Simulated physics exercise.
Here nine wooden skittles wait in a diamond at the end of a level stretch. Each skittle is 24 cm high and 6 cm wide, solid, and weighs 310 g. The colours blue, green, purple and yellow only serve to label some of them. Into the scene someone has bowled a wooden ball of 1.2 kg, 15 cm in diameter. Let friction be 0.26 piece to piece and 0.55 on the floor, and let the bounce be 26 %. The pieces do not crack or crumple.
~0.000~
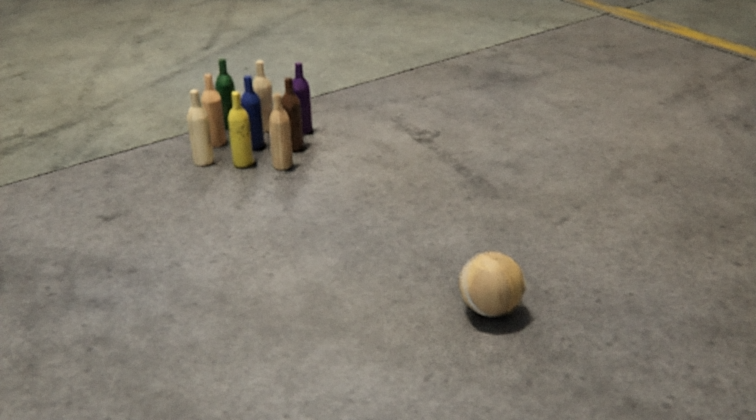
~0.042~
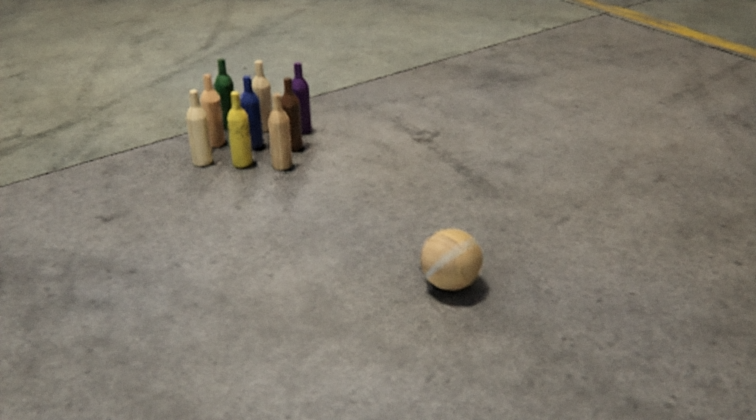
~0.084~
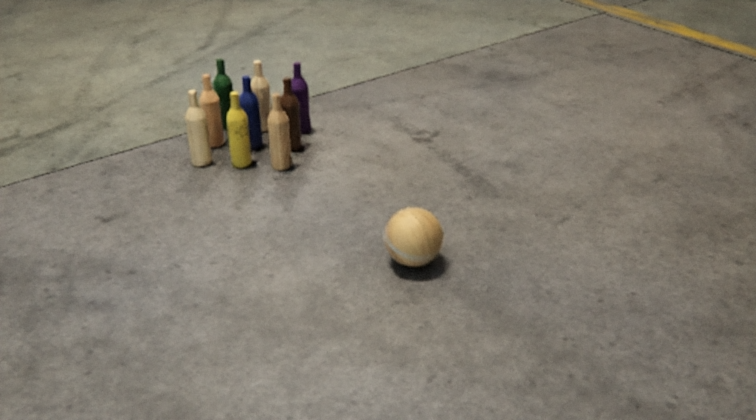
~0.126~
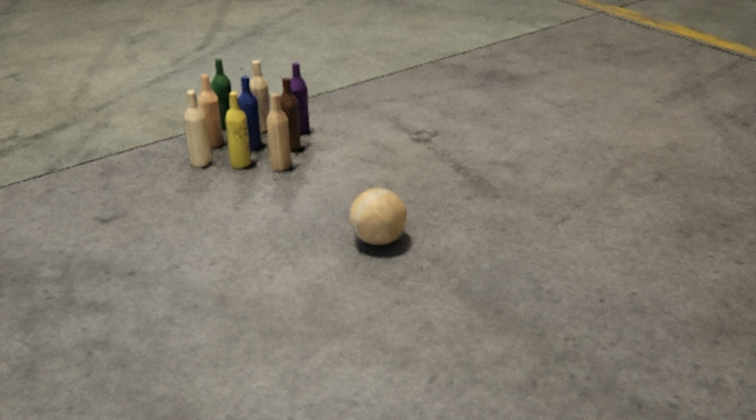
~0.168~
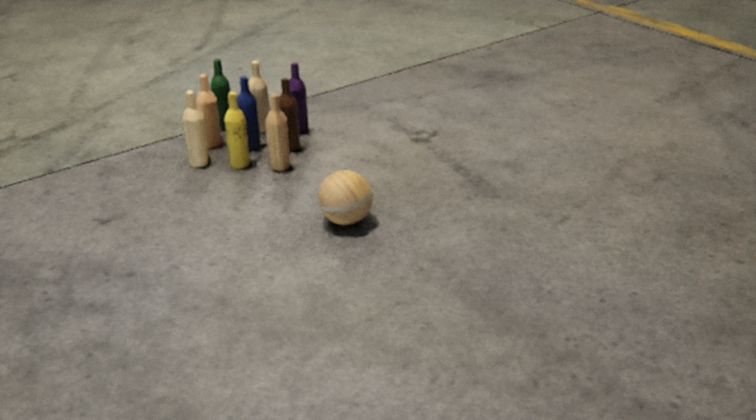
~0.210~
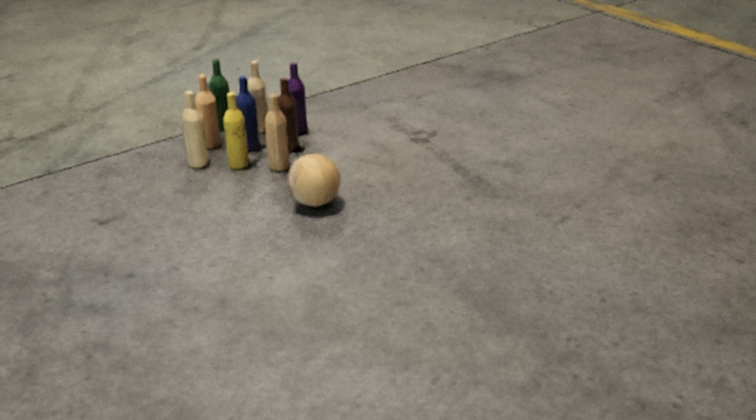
A wooden ball rolls leftward and away across a concrete floor, nearing nine standing bottle-shaped skittles.
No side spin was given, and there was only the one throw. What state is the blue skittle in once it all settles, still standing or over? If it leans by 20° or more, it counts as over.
Once it all settles, the blue skittle is over.
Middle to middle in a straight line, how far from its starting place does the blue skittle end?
I'd put it at near 40 cm.
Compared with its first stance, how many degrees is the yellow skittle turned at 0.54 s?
About 40°.
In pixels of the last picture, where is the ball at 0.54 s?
Roughly (181, 121).
Around 0.36 s, ball still moving; none of the 9 skittles over, 5 disturbed; blue skittle tipped 6°; yellow skittle tipped 15°.
Around 0.54 s, ball still moving; 6 of the 9 skittles over; blue skittle tipped 19°; yellow skittle tipped 37°.
Around 1.00 s, ball still moving; 8 of the 9 skittles over; blue skittle tipped 69°; yellow skittle lying flat.
Finally (1.4 s), ball rolling away; 8 of the 9 skittles over; blue skittle lying flat; green skittle lying flat; yellow skittle lying flat. Seen by the last camera, middles, blue skittle near (220, 93), green skittle near (178, 104).
